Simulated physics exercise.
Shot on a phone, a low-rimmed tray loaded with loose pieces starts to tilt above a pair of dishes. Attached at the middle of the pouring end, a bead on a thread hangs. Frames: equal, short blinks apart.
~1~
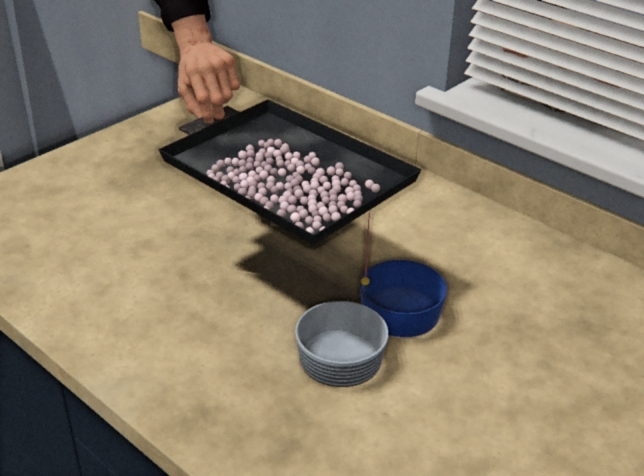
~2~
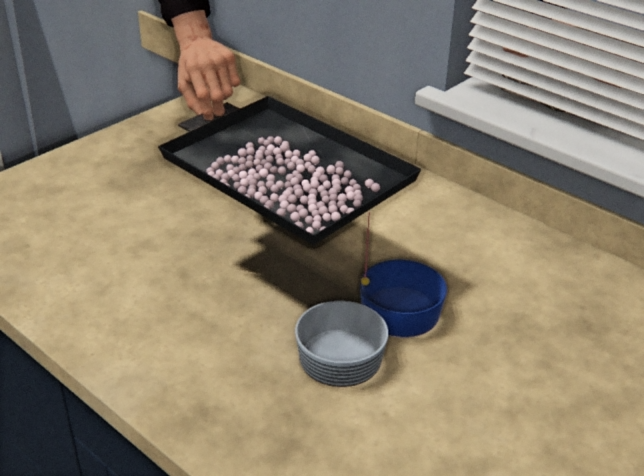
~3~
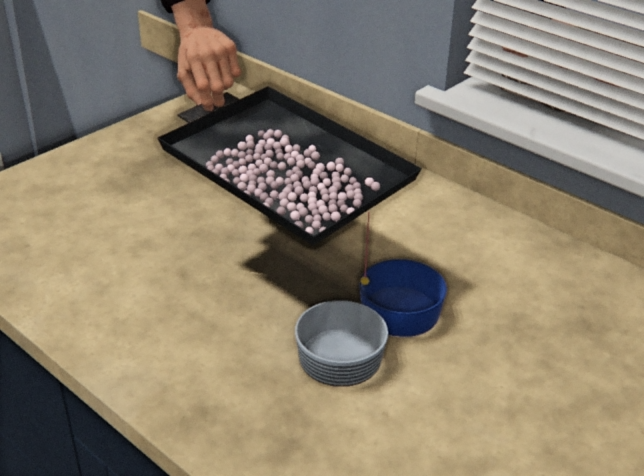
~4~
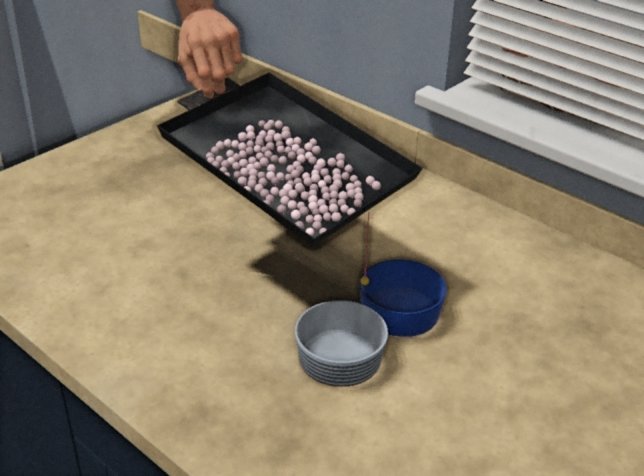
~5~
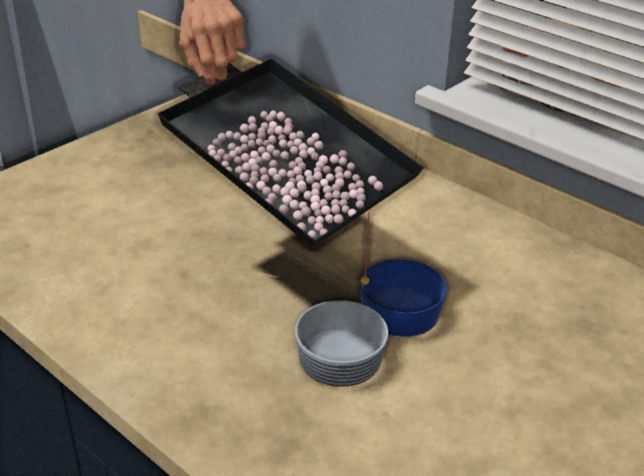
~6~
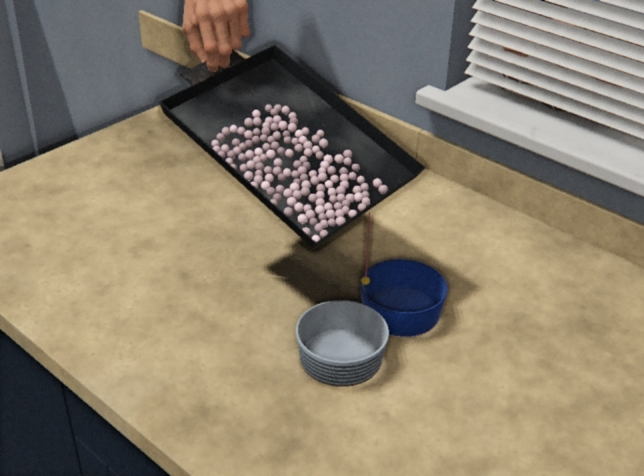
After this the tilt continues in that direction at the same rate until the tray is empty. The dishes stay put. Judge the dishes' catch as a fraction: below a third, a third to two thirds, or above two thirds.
The way it goes, the dishes gather better than two thirds of the pieces.
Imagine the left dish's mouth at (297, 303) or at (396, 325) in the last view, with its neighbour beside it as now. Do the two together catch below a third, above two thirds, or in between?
First: Under a third; second: In the middle band.
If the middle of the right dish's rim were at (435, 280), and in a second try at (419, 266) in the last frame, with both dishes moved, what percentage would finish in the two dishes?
Close to 70 in a hundred, then close to 50 in a hundred.
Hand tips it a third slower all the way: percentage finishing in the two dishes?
Around 90 percent.
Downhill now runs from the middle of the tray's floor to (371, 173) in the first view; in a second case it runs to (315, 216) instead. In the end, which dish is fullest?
In turn: The right-hand dish; the left one.
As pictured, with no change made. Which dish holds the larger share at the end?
Observed: The left-side one.
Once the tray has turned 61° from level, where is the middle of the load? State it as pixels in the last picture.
Load centre: Approx. (340, 209).
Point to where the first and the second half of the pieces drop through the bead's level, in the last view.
Around (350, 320) and then (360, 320).
Just after the last frame, tray tipped steeply; almost all on the tray; about a tenth in the left dish; just a few in the air.
A moment on, tray tipped right over; about a tenth on the tray; roughly two thirds in the left dish; about a tenth in the right dish; about a tenth outside both; roughly a quarter in the air.
Further on, tray tipped past a quarter turn; the larger part in the left dish; about a tenth in the right dish; about a tenth outside both.
When it is over, tray tipped past a quarter turn; the larger part in the left dish; about a tenth in the right dish; about a tenth outside both.
